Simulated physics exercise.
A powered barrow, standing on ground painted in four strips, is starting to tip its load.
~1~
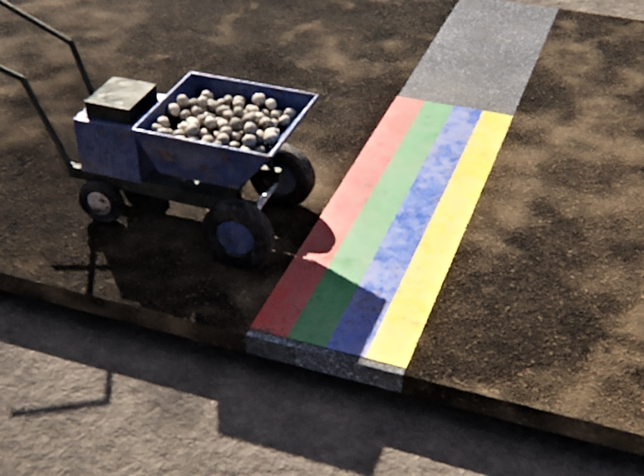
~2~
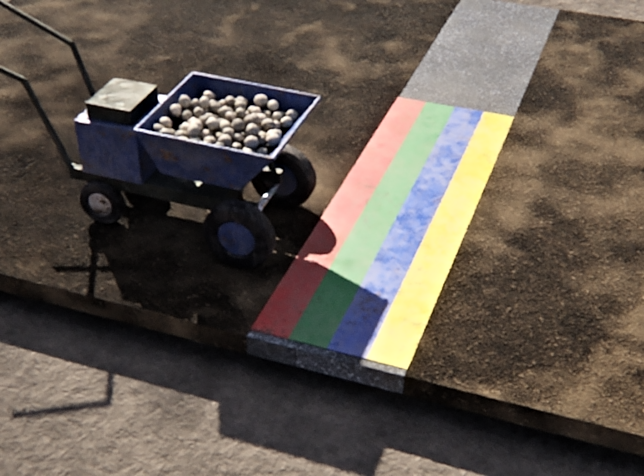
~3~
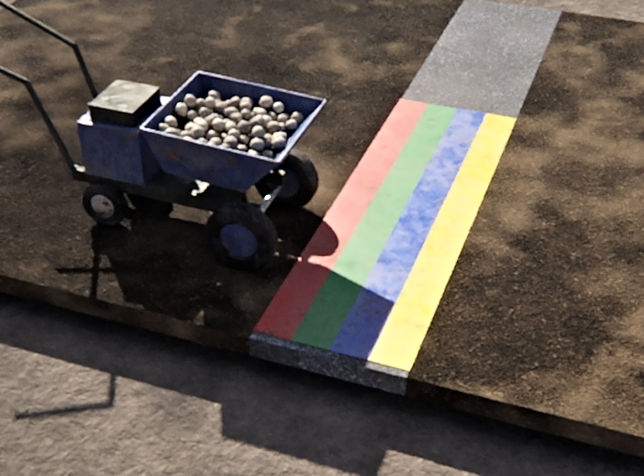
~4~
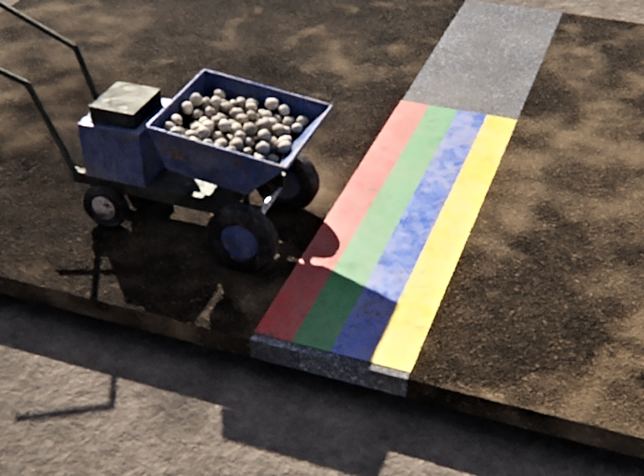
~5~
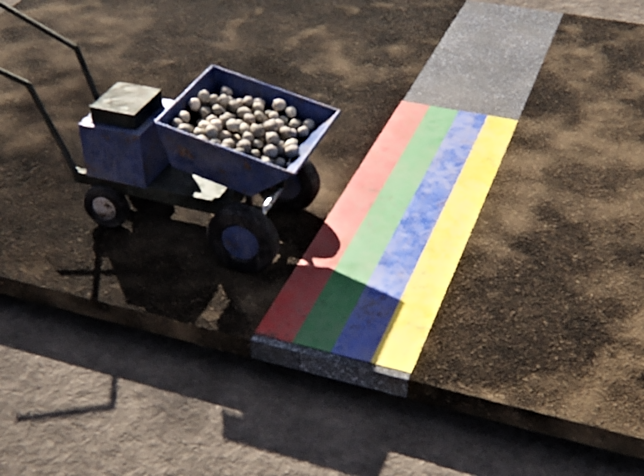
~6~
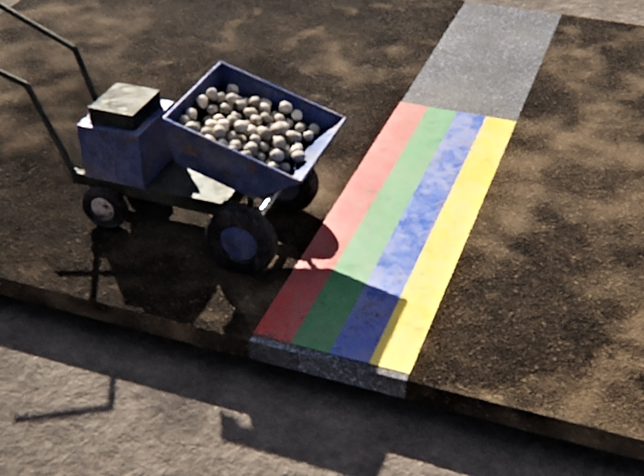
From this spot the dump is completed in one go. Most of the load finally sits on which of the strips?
It sits mostly on the blue strip.
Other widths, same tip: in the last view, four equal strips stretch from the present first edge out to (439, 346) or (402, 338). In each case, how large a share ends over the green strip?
About 10 % and 0 %.
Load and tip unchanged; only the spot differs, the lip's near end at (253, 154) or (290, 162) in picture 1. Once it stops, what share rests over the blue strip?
First try: Some 30 %; second try: 30 %.
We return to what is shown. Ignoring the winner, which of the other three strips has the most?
Second: The yellow strip.
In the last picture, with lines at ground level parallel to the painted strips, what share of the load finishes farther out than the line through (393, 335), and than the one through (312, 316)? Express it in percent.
20 and 70 in a hundred.
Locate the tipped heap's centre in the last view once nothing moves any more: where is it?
The centre comes to rest near (407, 265).
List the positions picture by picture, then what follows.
In the first picture, lip of the skip at (270, 158), level; top of the load at (204, 121), river pebbles; red strip at (288, 301); green strip at (325, 310); blue strip at (362, 319); yellow strip at (401, 328).
In the second picture, lip of the skip at (272, 159), level; top of the load at (206, 122).
In the third picture, lip of the skip at (279, 163), tipped barely; top of the load at (211, 123).
In the fourth picture, lip of the skip at (285, 169), tipped a little; top of the load at (217, 123).
In the fifth picture, lip of the skip at (293, 175), tipped a little; top of the load at (212, 122).
In the sixth picture, lip of the skip at (300, 182), tipped clearly; top of the load at (219, 121); red strip at (291, 306); green strip at (328, 315); blue strip at (366, 324); yellow strip at (405, 334).
Soon after the last picture, skip tipped steeply; all in the skip.
A little later, skip tipped right over; most in the skip; a small part over the green strip; about a quarter over the blue strip; a stray few over the yellow strip; a stray few falling.
Later still, skip tipped right over; about a quarter in the skip; a stray few over the red strip; a small part over the green strip; about a third over the blue strip; about a quarter over the yellow strip; a small part off the paint.
At rest, skip tipped right over; about a quarter in the skip; a stray few over the red strip; a small part over the green strip; about a third over the blue strip; about a quarter over the yellow strip; a small part off the paint.
